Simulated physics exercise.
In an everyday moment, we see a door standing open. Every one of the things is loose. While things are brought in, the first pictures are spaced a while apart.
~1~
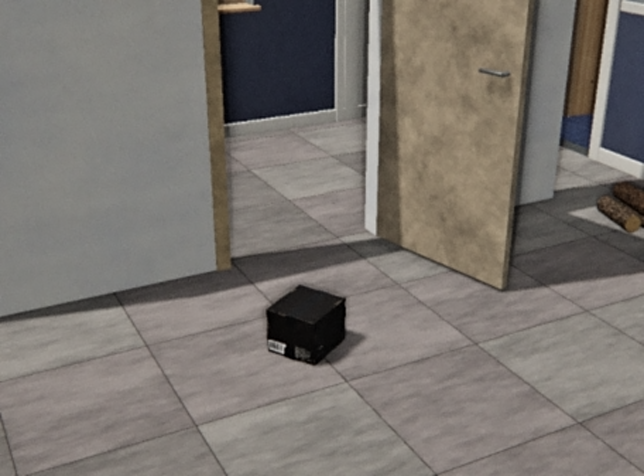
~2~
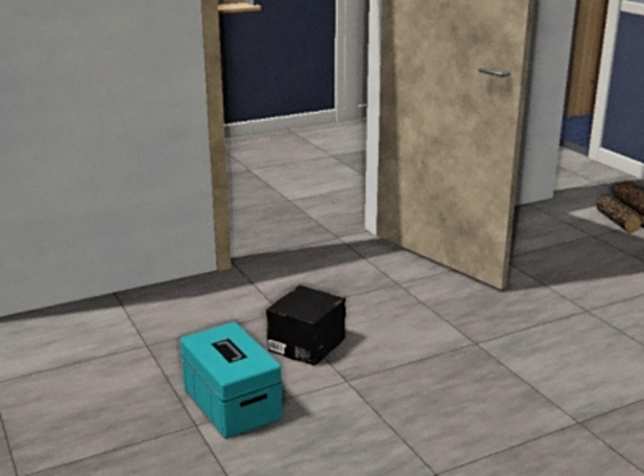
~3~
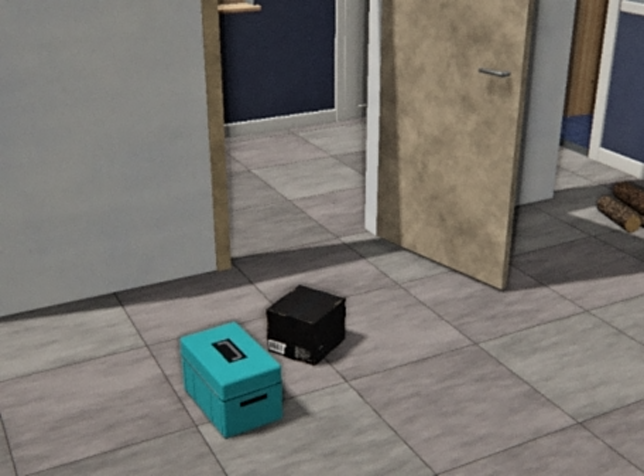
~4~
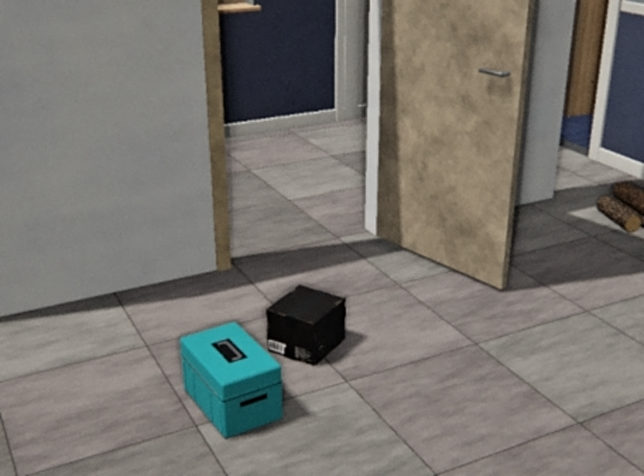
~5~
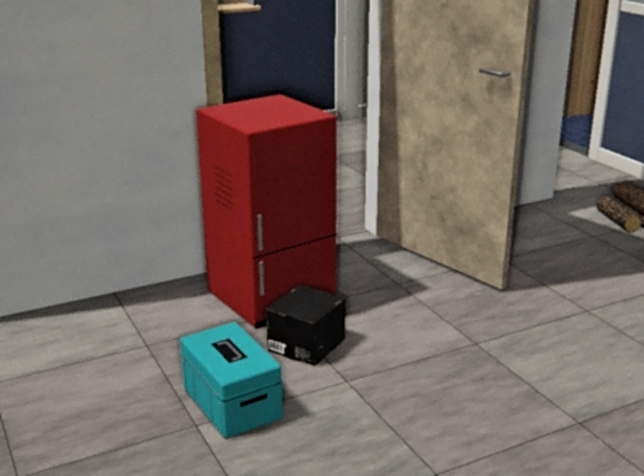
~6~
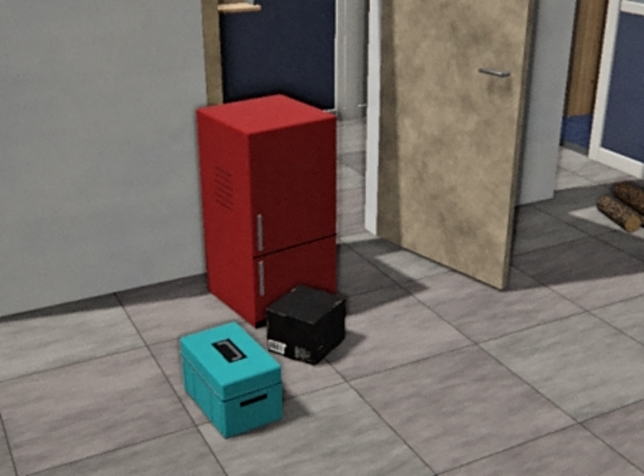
A turquoise toolbox appears beside a black box, then a red appliance appears behind them.
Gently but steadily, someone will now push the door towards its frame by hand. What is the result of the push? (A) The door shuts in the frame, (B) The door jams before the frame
Option B: The door jams before the frame.
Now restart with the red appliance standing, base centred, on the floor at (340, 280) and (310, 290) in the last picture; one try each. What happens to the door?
First, it gets caught partway; second, it gets caught partway.
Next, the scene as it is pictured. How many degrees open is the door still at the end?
About 45°.
Then, 0.40 s on from there, open by 92°.
Then, 0.60 s on from there, open by 77°.
Then, 0.80 s on from there, open by 59°.
Then, 1.00 s on from there, open by 45°; red appliance shifted a little near (264, 208).
In the end, open by 44°; all 3 unmoved. At the end, from the last picture's camera, red appliance near (262, 208).
